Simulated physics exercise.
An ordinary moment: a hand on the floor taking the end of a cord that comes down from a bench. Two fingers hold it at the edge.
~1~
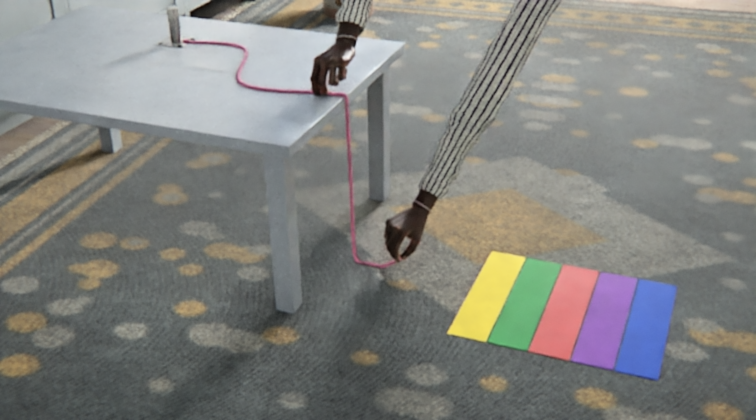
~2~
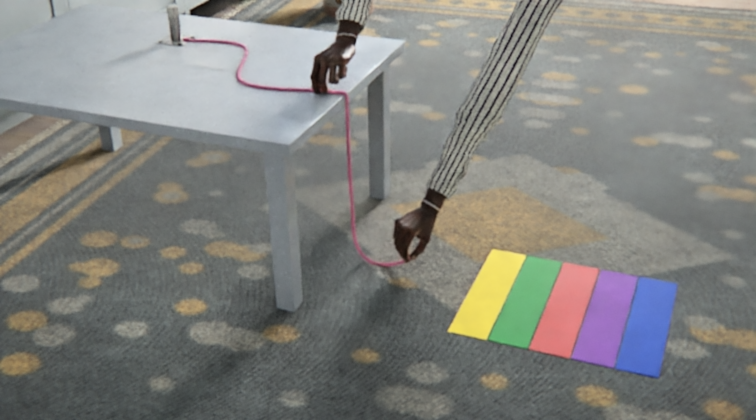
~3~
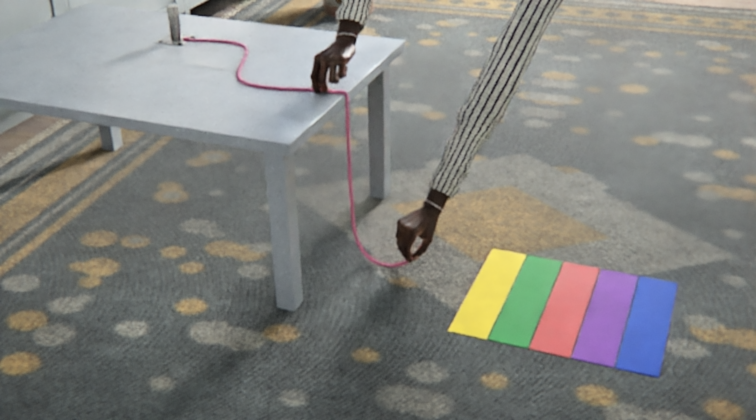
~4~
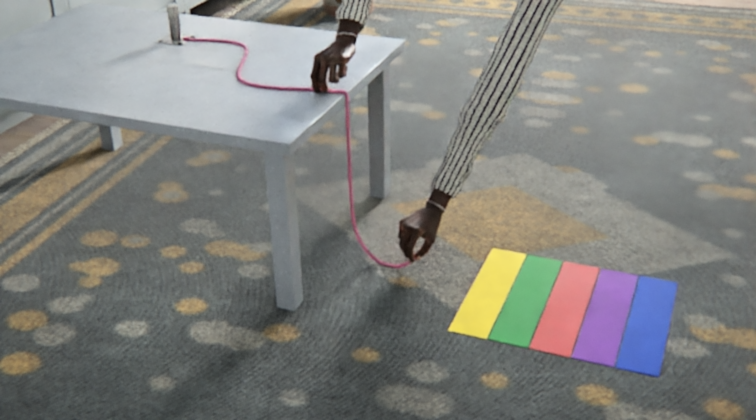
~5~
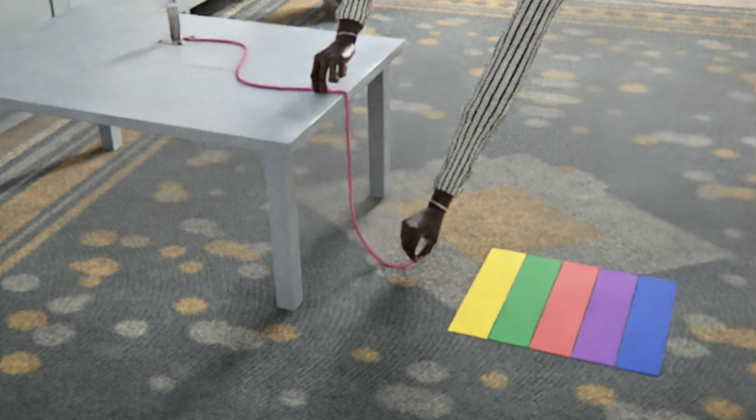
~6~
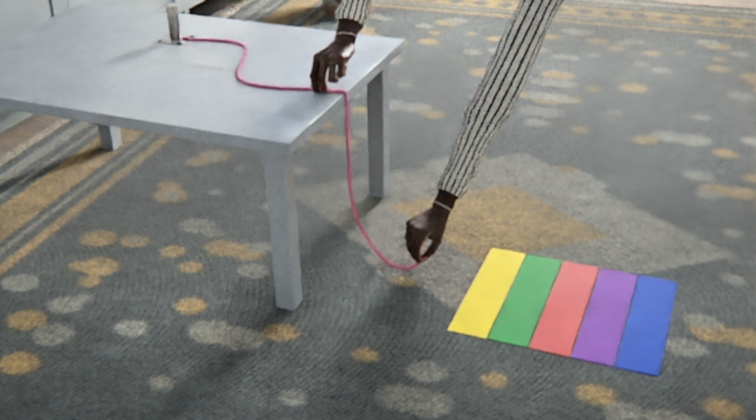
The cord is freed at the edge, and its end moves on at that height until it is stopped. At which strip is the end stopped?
It halts on the red strip.
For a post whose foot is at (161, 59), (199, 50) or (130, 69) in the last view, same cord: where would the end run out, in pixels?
In that order: (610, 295), (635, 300) and (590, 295).
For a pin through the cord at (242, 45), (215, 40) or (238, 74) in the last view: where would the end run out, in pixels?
In that order: (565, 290), (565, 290) and (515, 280).
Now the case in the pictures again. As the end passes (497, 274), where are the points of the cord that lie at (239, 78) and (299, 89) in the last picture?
They go to (298, 73) and to (350, 96).
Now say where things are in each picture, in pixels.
End (400, 258); yellow (475, 321); green (514, 330); red (555, 339); purple (597, 348); blue (641, 357), in the first picture.
End (409, 258); cord through (217, 41) (244, 61) (257, 86) (338, 93) (350, 167) (355, 239), in the second picture.
End (412, 258), in the third picture.
End (415, 258); cord through (217, 41) (244, 60) (257, 86) (339, 92) (349, 166) (359, 238), in the fourth picture.
End (417, 259), in the fifth picture.
End (421, 259); cord through (216, 40) (243, 60) (256, 85) (338, 91) (349, 166) (366, 237), in the sixth picture.
Soon after, end near (497, 274); over yellow.
Then, end near (545, 284); over green.
At full stretch, end near (573, 289); over red. Over red.
